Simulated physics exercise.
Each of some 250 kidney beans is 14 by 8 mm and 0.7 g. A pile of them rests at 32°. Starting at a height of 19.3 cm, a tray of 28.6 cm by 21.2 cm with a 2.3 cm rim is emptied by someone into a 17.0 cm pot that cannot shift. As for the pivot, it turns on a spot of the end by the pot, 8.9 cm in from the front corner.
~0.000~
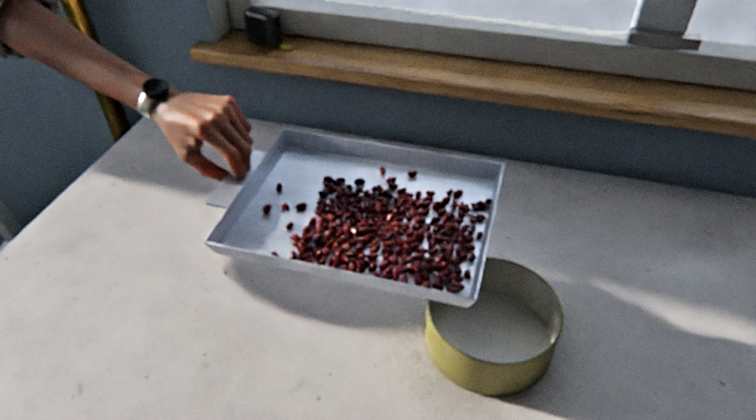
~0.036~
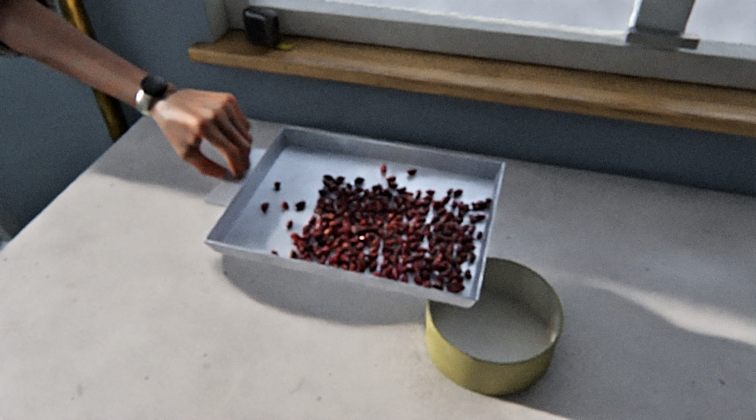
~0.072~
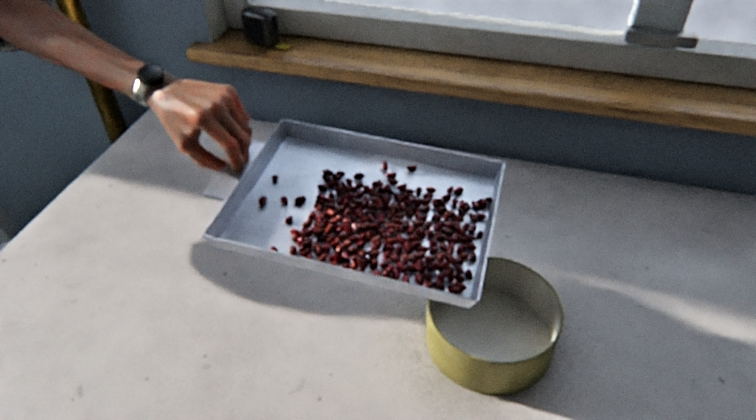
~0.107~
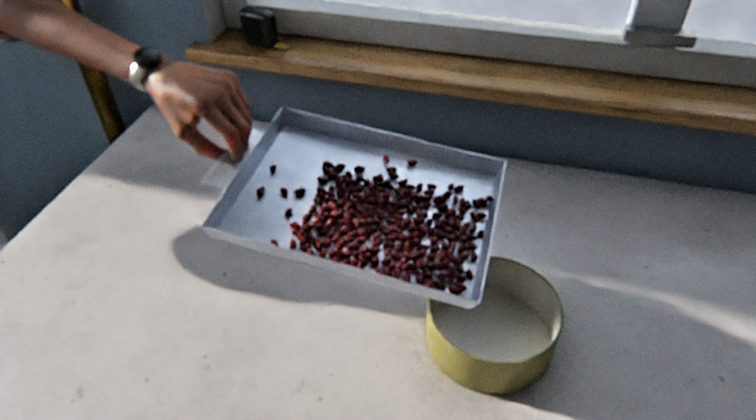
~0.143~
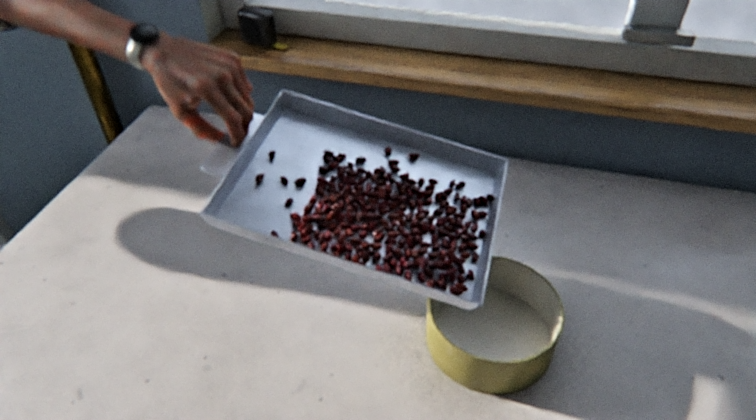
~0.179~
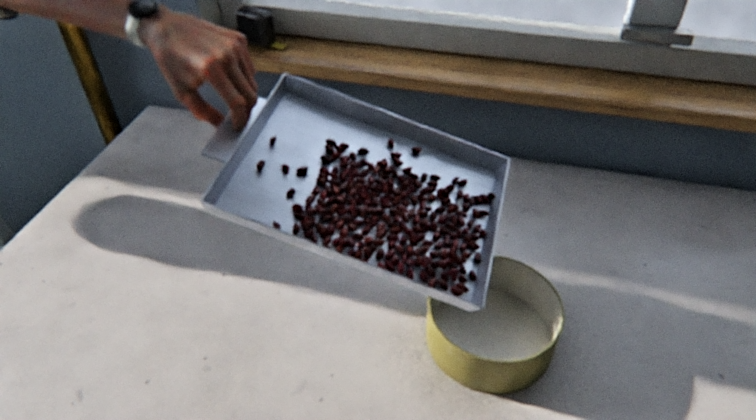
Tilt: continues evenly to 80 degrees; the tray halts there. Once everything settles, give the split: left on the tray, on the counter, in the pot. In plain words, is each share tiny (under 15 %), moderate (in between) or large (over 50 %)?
In order: Tray: There'll be not much; counter: There'll be over half the quantity; pot: There'll be a moderate quantity.
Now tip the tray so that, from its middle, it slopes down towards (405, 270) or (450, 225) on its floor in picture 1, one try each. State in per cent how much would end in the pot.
Estimate: Some 5 % and some 45 % respectively.
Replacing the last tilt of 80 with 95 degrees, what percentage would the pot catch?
Then about 35 per cent.
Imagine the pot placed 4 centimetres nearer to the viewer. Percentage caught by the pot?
About 65 %.
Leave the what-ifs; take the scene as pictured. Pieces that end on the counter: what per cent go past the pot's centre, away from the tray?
About 80 per cent.
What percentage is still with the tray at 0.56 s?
Of the load, some 95 percent.
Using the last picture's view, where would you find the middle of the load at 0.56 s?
Close to pixel (476, 251).
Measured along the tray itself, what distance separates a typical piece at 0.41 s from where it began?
By then it sits near 3 cm from where it began.
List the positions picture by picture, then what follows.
The first picture shows tray tilt 0 degrees, front corners at (212, 238) and (470, 292); middle of the pieces at (390, 229); pot at (494, 306).
The second picture shows tray tilt 1 degrees, front corners at (211, 237) and (471, 293); middle of the pieces at (390, 228).
The third picture shows tray tilt 3 degrees, front corners at (211, 232) and (472, 294), lowest corner right front; middle of the pieces at (391, 225).
The fourth picture shows tray tilt 7 degrees, front corners at (209, 223) and (474, 295), lowest corner right front; middle of the pieces at (392, 222).
The fifth picture shows tray tilt 12 degrees, front corners at (209, 211) and (476, 297), lowest corner right front; middle of the pieces at (393, 217).
The sixth picture shows tray tilt 17 degrees, front corners at (210, 199) and (478, 300), lowest corner right front; middle of the pieces at (396, 212); pot at (495, 304). The tray's pace is about 140 degrees a second.
After 0.41 s, tilt 50 degrees; the tray holds 100 %, the pot 0 %.
Then, at 0.56 s, tilt 71 degrees; the tray holds 95 %, the pot 0 %.
After 0.83 s, tilt 80 degrees; the tray holds 15 %, the pot 25 %.
In the end, at 2.3 s, tray 5 %, counter 60 %, pot 30 %.
